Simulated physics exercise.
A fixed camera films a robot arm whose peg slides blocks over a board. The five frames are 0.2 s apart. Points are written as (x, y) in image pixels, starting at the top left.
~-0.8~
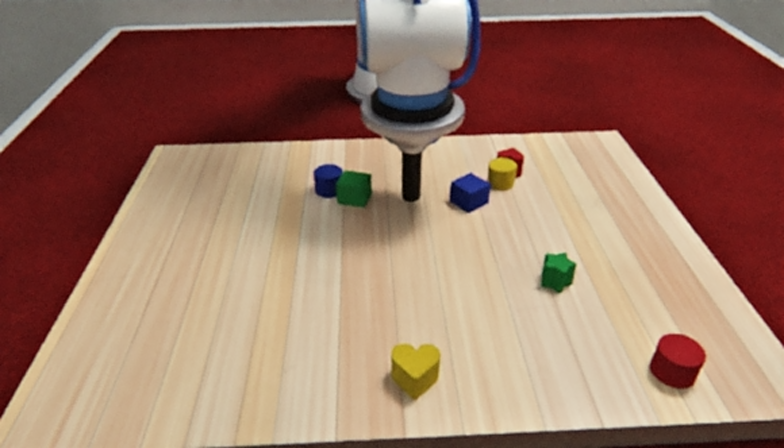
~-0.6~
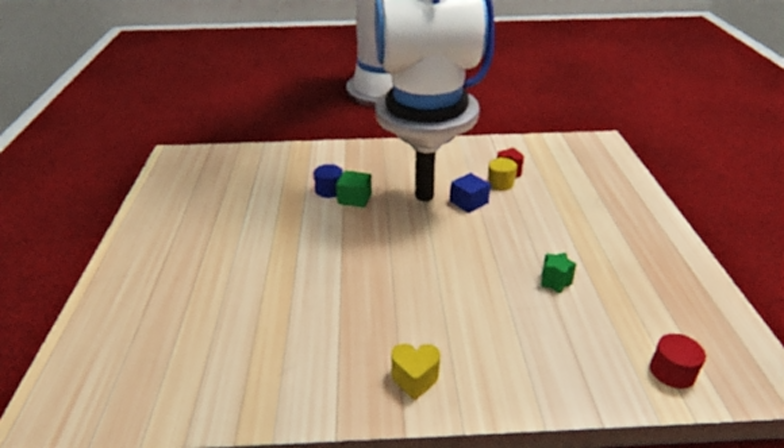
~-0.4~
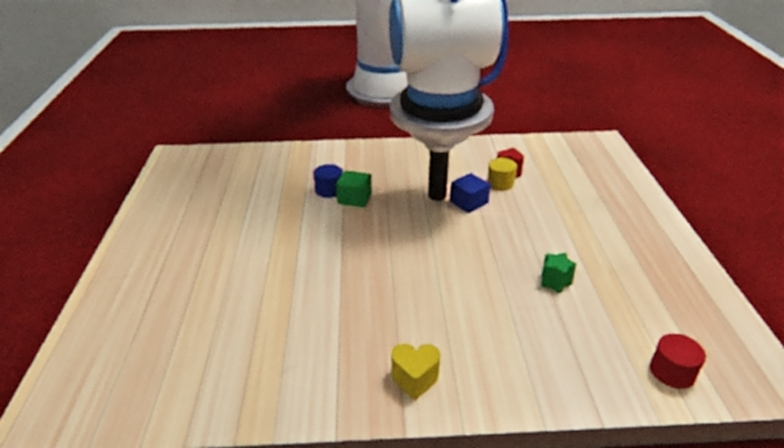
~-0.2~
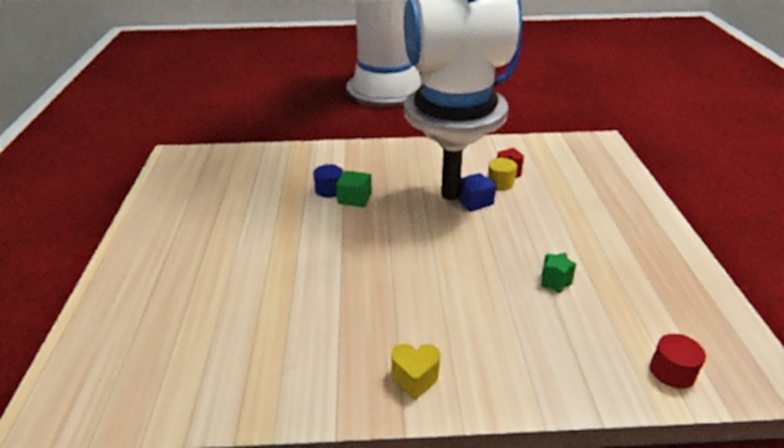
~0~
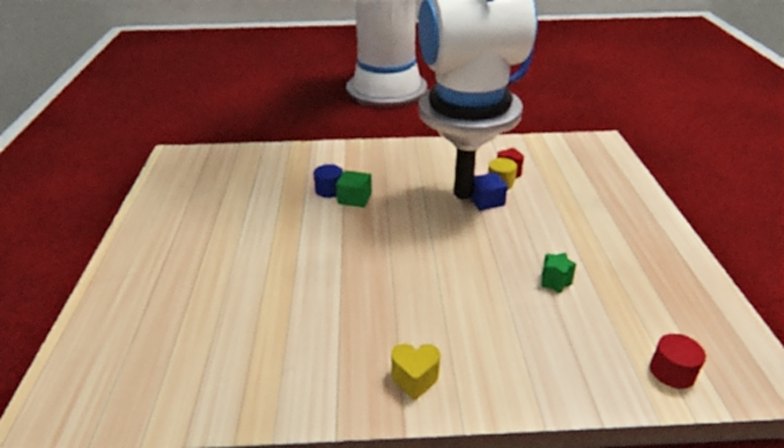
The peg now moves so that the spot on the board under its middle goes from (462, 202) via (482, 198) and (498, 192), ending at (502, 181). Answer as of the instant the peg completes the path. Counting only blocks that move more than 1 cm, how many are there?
Counting only shifts above 1 cm, I get three or more blocks.
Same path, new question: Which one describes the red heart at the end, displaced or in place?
It gets pushed out of place.
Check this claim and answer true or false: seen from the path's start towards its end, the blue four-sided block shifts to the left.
My answer: False.
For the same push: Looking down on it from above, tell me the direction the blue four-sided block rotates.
Clockwise.
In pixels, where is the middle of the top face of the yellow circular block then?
Its top middle is near (510, 151).
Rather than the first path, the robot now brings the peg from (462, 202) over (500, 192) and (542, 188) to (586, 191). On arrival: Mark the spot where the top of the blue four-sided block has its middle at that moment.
Near (537, 183).
What follows on the original path. Halfway along, peg at (492, 189); blue four-sided block at (518, 180), turned 30° clockwise.
At the end, peg at (503, 175); blue four-sided block at (523, 180), turned 45° clockwise; yellow circular block at (510, 151); red heart at (517, 142).
